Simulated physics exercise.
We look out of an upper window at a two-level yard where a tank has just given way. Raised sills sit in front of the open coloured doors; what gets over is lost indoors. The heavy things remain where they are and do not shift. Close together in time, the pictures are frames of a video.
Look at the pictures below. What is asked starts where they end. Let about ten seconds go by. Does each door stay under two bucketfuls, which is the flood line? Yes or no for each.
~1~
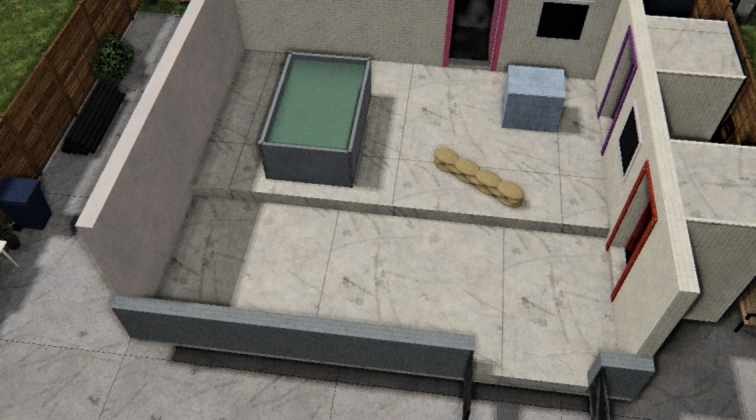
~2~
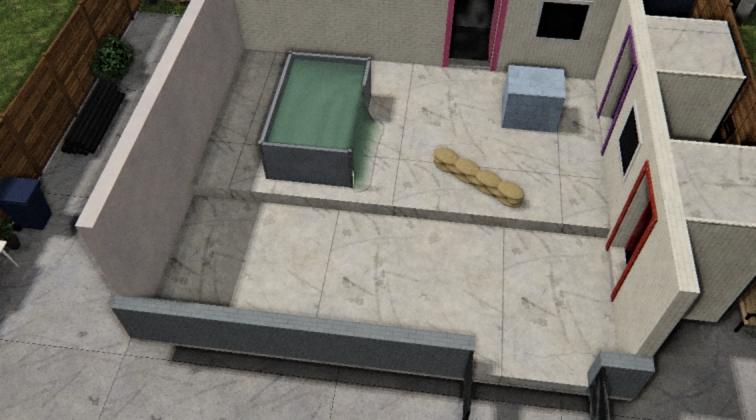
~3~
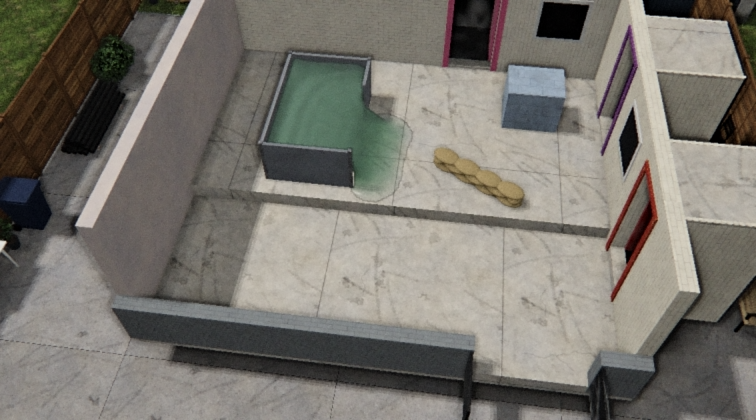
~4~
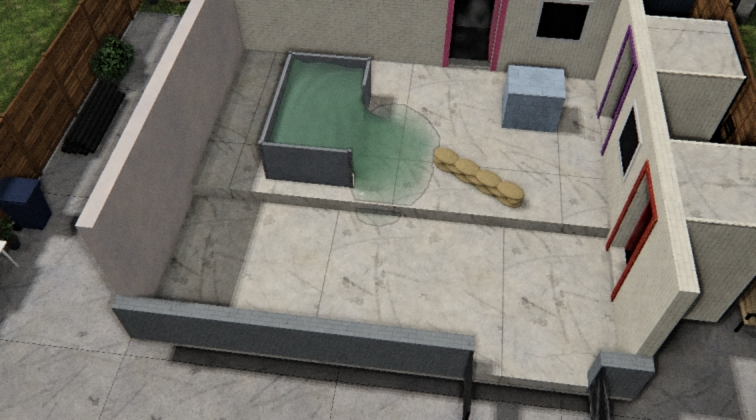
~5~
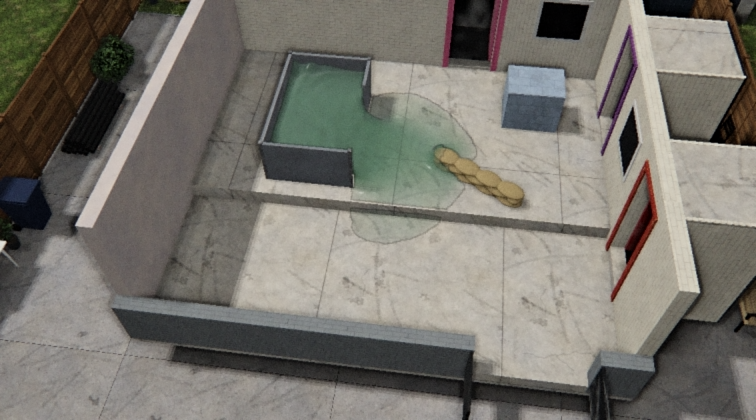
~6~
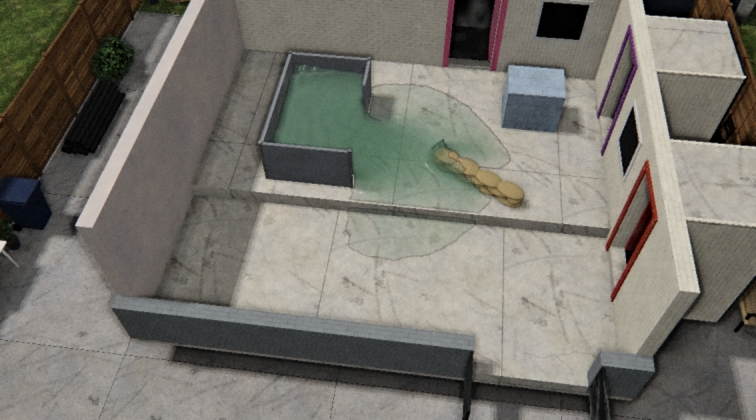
Pink door - no, it floods; purple door - no, it floods; red door - yes, stays under.
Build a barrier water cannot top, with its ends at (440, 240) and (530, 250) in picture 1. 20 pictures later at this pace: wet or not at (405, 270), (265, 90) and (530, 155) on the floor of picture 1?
Listed order: Swamped, spared, swamped.
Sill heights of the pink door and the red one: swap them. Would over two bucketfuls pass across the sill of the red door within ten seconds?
With the sills exchanged, the red door beats the cutoff.
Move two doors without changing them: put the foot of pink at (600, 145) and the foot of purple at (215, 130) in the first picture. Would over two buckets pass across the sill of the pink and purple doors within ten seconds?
After the change, the pink door overshoots, while the purple door falls short.
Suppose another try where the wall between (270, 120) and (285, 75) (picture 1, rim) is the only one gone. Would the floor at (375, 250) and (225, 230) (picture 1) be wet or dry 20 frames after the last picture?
Untouched, then soaked.
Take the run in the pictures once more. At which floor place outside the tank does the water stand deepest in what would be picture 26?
Deepest point: About (606, 332).
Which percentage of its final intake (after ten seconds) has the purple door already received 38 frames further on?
Approximately 95 in a hundred, I reckon.
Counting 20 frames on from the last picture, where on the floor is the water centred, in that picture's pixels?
Somewhere around (454, 180) in the last view.
A moment on, water covers 35 % of the floor; the pink door wet at the sill, nothing in, the purple door under two buckets in, the red door wet at the sill, nothing in.
Next, water covers 50 % of the floor; the pink door under two buckets in, the purple door over two buckets in, the red door wet at the sill, nothing in.
Then, water covers 55 % of the floor; the pink door far over two buckets in, the purple door far over two buckets in, the red door under two buckets in.
Later, water covers 60 % of the floor; the pink door far over two buckets in, the purple door far over two buckets in, the red door under two buckets in.
In the end, water covers 80 % of the floor; the pink door far over two buckets in, the purple door far over two buckets in, the red door under two buckets in.
